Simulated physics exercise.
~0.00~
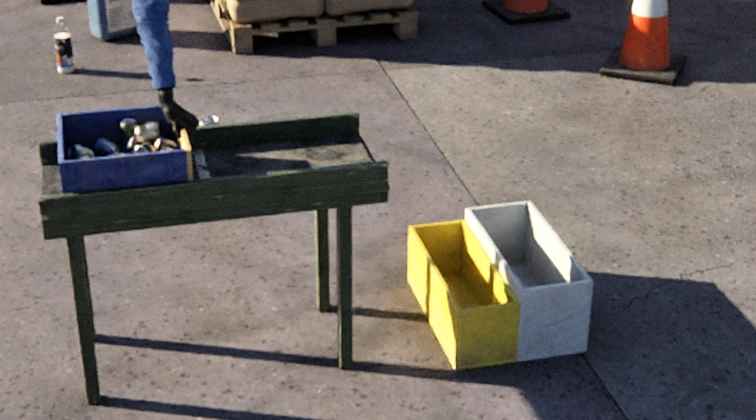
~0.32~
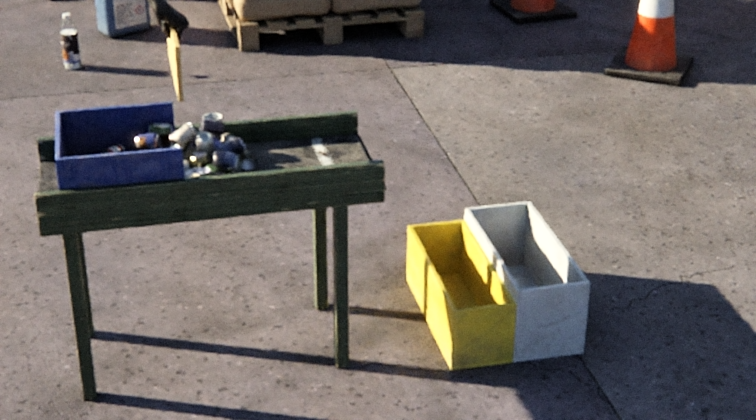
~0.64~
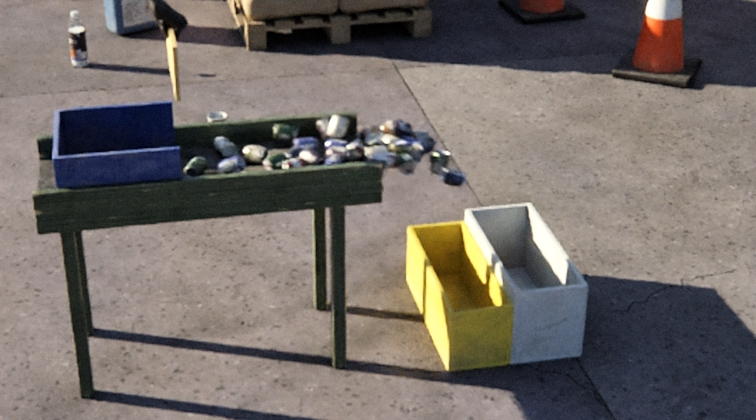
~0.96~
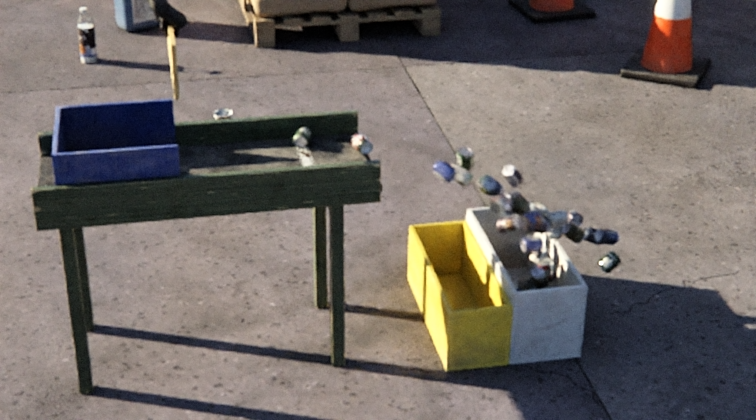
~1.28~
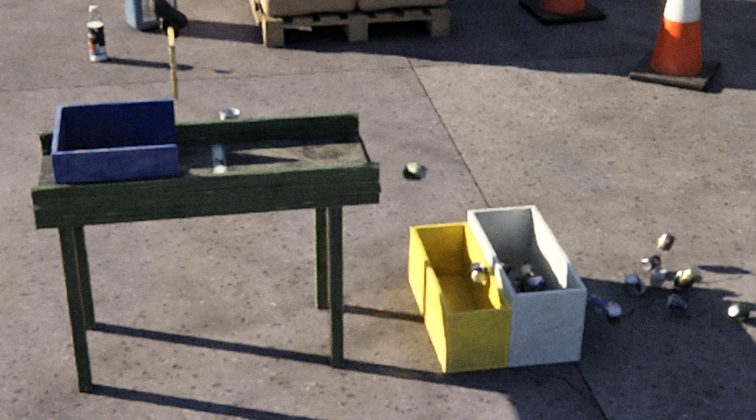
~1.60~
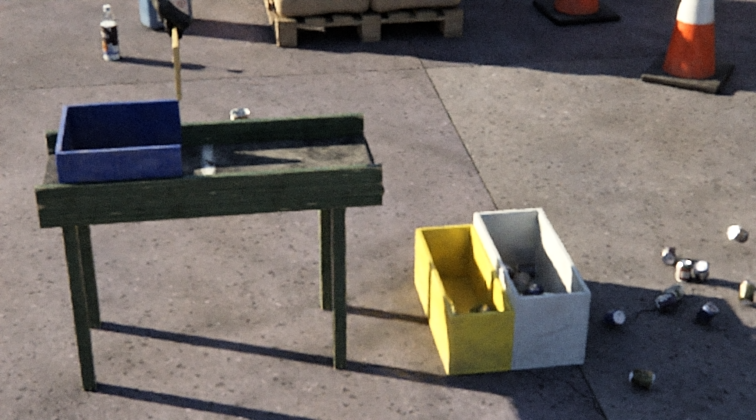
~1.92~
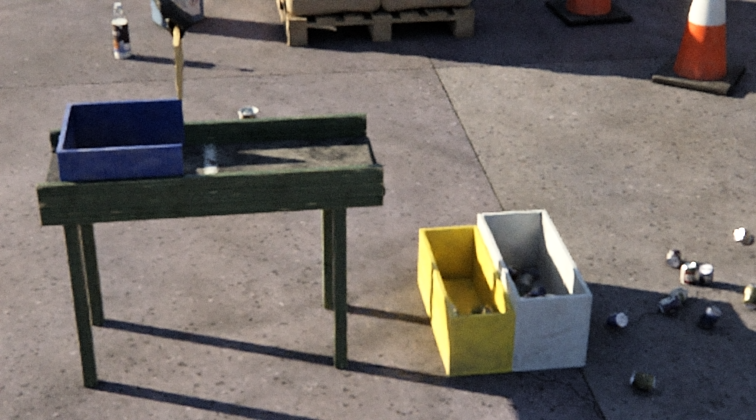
A pile of mini cans shot off the right end of a dark green table after a gloved hand lifted the gate from the blue pen, and most dropped into the white box, while a couple landed in the yellow tote and others scattered on the ground beyond.
